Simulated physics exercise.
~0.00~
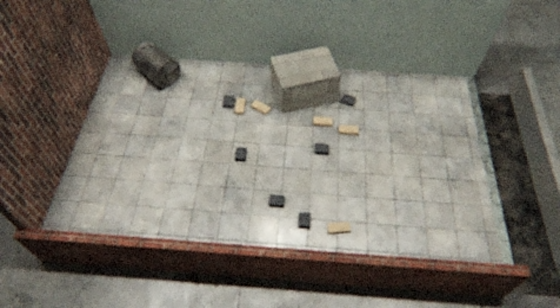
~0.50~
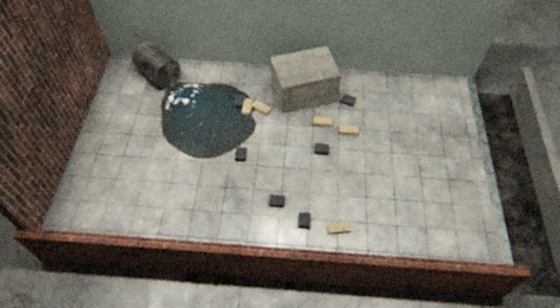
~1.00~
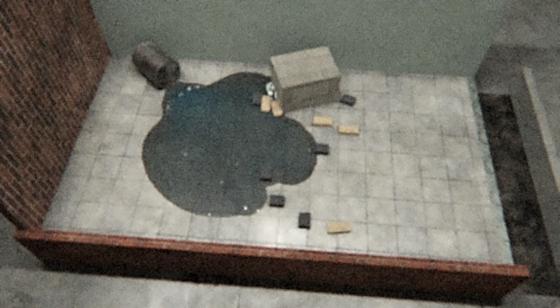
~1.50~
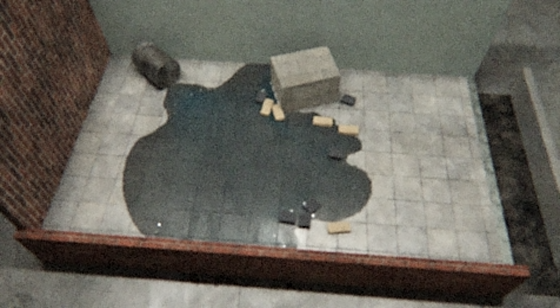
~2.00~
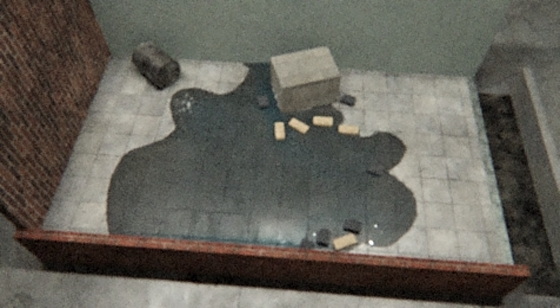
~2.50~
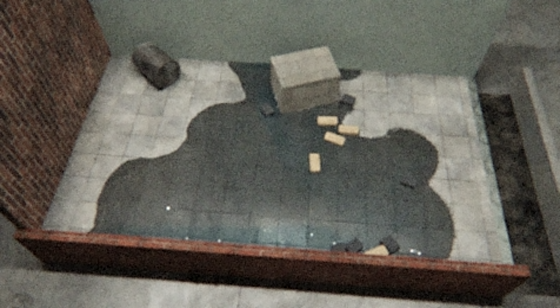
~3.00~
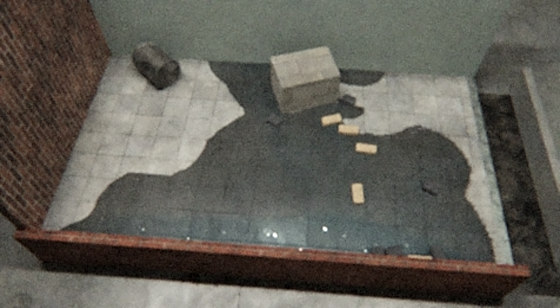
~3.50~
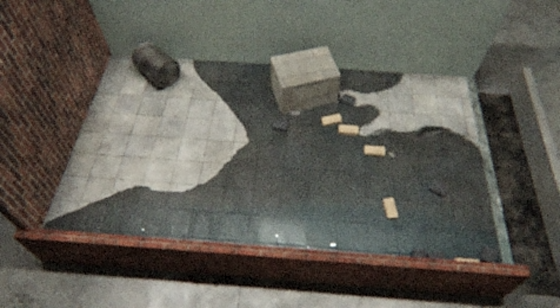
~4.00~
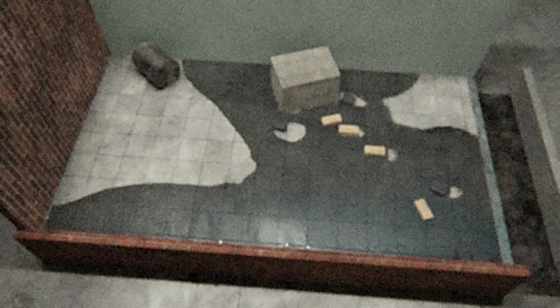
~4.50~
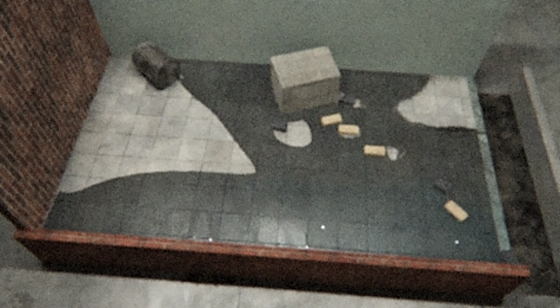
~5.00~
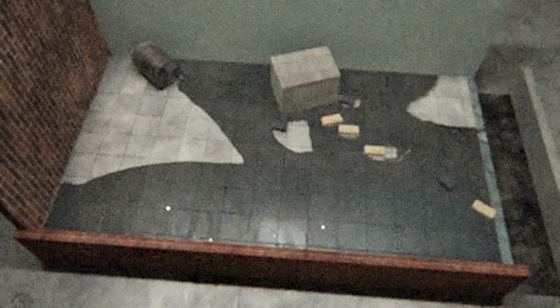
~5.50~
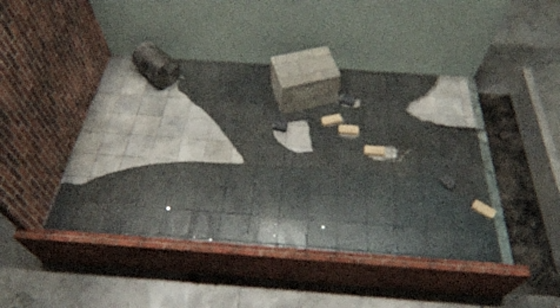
The clip opens on a pale tiled floor edged by brick walls, with a dark barrel, a large box and small black and tan blocks scattered about. Dark water appears near the barrel and spreads across the tiles toward the front wall. As it reaches the blocks, several begin to drift right and toward the front, while the box and barrel stay put. The pool widens rightward, and some blocks slide along the front wall until they disappear at the right corner. Finally the water settles, leaving dry patches, a few blocks near the box and one tan block near the right edge.
